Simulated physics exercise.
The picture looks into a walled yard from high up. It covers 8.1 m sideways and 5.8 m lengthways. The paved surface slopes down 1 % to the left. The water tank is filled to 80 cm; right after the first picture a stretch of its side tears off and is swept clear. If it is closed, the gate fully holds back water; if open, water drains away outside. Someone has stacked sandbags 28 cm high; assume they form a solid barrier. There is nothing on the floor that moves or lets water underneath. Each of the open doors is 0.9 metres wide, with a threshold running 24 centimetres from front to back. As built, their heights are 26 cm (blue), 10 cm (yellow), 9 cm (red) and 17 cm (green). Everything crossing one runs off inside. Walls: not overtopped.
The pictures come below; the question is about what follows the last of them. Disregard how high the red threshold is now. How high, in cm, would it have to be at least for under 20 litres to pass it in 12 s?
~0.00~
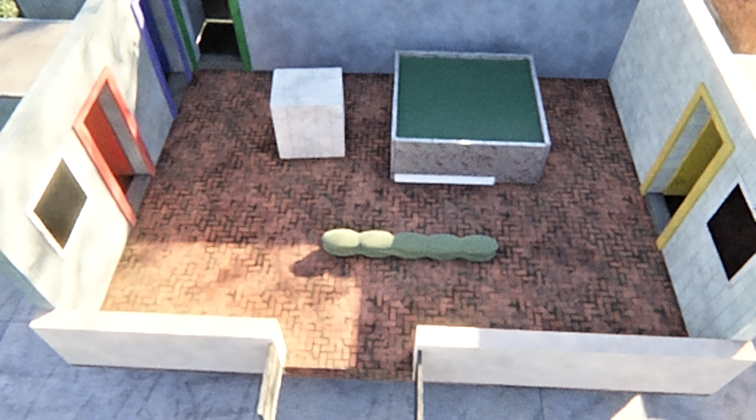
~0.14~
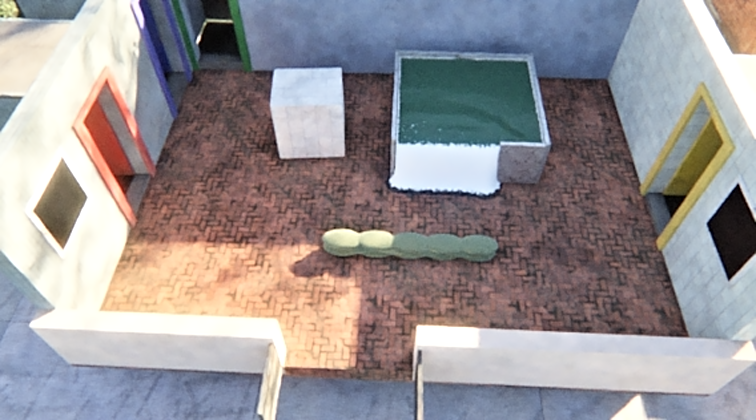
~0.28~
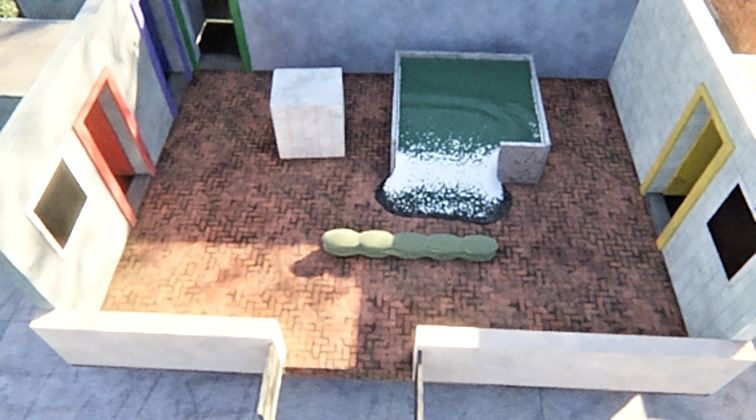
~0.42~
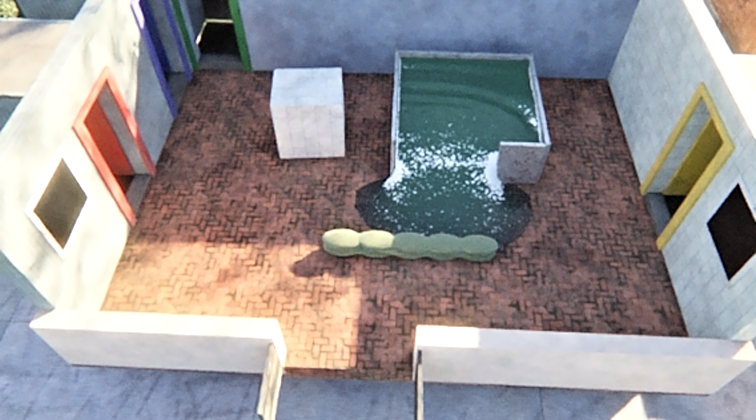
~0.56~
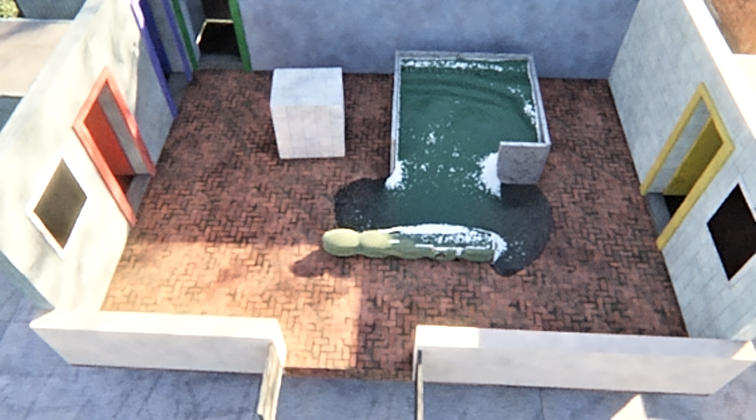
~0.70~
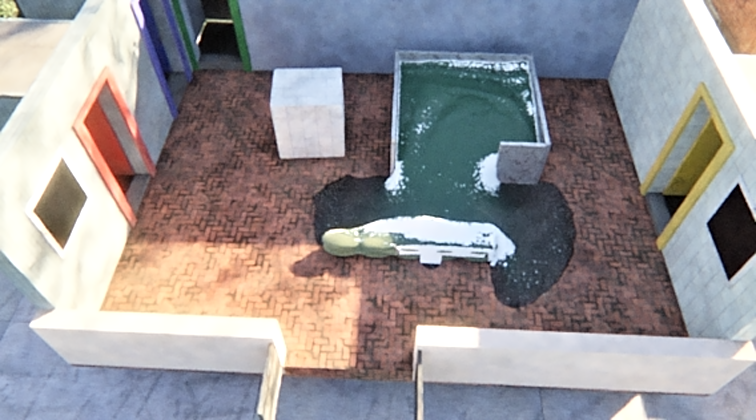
At least about 18 cm.
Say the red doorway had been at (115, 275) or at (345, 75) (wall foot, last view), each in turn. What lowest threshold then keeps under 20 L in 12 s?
About 15 and 10.0 cm.
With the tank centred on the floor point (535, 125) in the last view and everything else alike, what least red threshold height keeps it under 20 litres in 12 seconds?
Then close to 15 cm.
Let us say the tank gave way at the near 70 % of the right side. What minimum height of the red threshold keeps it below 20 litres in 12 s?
Near 13.0 cm.
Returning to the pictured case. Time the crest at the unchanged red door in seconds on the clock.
I'd guess close to 3.2 seconds.
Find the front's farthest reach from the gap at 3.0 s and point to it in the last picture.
The farthest wet point sits near (88, 340) in the last view.
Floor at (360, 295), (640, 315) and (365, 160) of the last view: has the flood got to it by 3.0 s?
So the three spots come out swamped, swamped, spared, in that order.
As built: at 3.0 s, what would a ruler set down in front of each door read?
Door by door in centimetres - blue 7, yellow 16, red 21, green 0.
After 1.4 s water covers 35 % of the floor, deepest (58 cm) near (434, 242); it has not reached the red door.
After 3.0 s water covers 70 % of the floor, deepest (36 cm) near (88, 340); 21 cm at the red door, 58 litres in over its 9 cm threshold.
After 12.0 s water covers 95 % of the floor, deepest (16 cm) near (237, 76); 12 cm at the red door, 231 litres in over its 9 cm threshold.
At the red door as built, the water arrived by 2.0 s and peaked near 22 cm at 3.2 s.
With a threshold of 15.5 cm, 41 litres would have come in within the 12 s; with 21 cm, 4 litres. So under 20 litres takes about 18 cm.
